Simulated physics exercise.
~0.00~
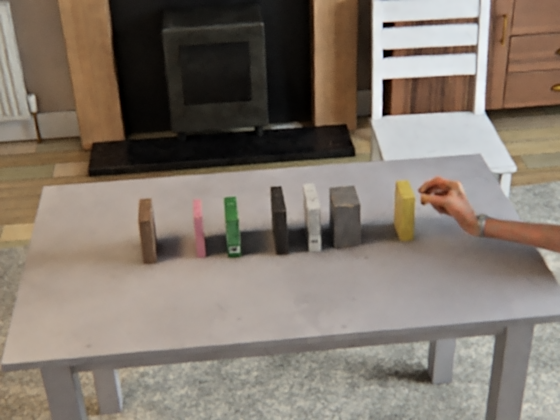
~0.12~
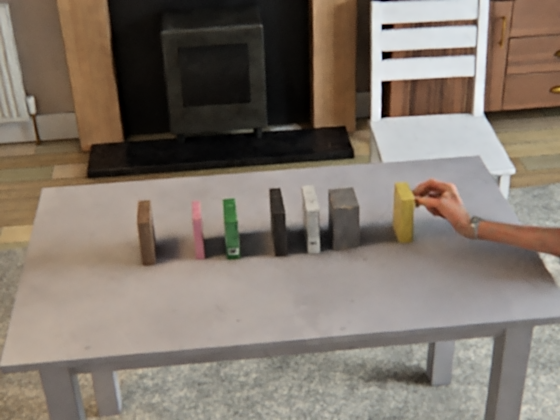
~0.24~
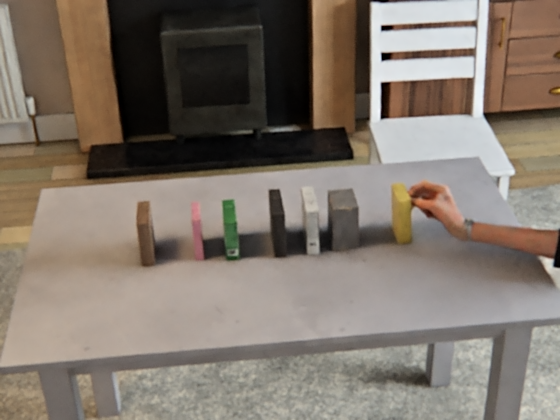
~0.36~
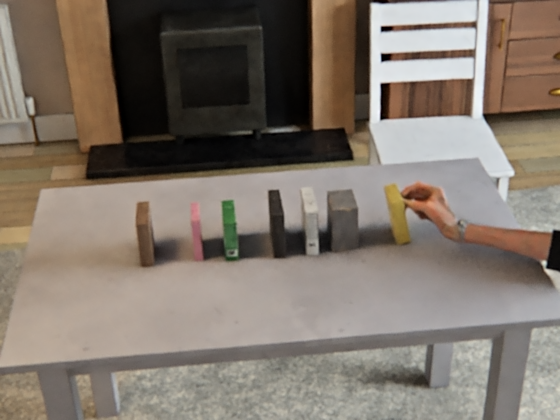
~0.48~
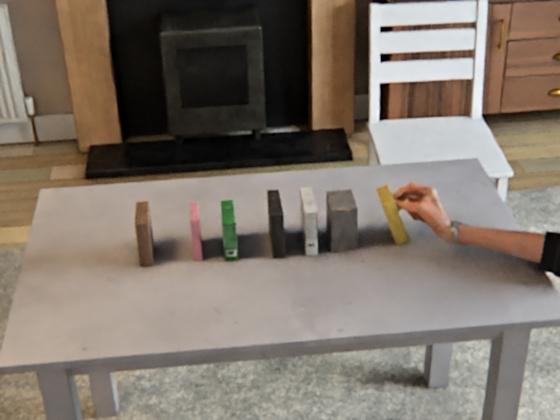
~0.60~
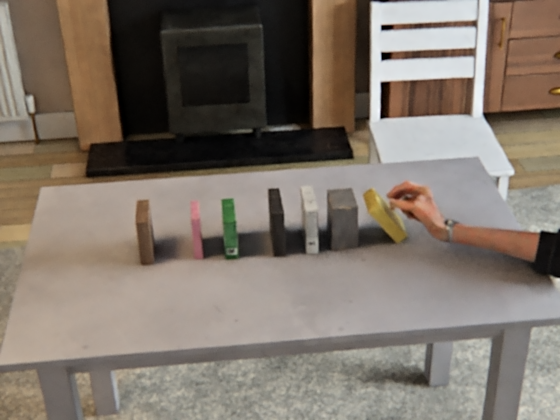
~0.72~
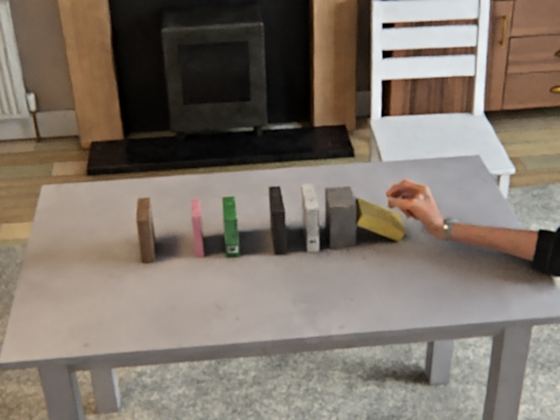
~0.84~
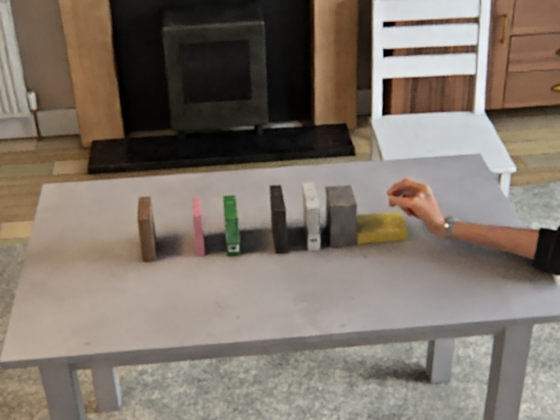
In a room with a dark fireplace and a white chair, a row of upright blocks and small packets stands spaced along a grey table. From the right, a hand reaches in and touches the yellow board at the right end of the row. The board begins to lean left, tilting further as the fingers push it. It comes away from the hand, tips against the base of the large grey block and drops onto its side. The grey block stays put, and the black, white, green, pink and brown pieces all remain standing while the hand hovers above the fallen board.
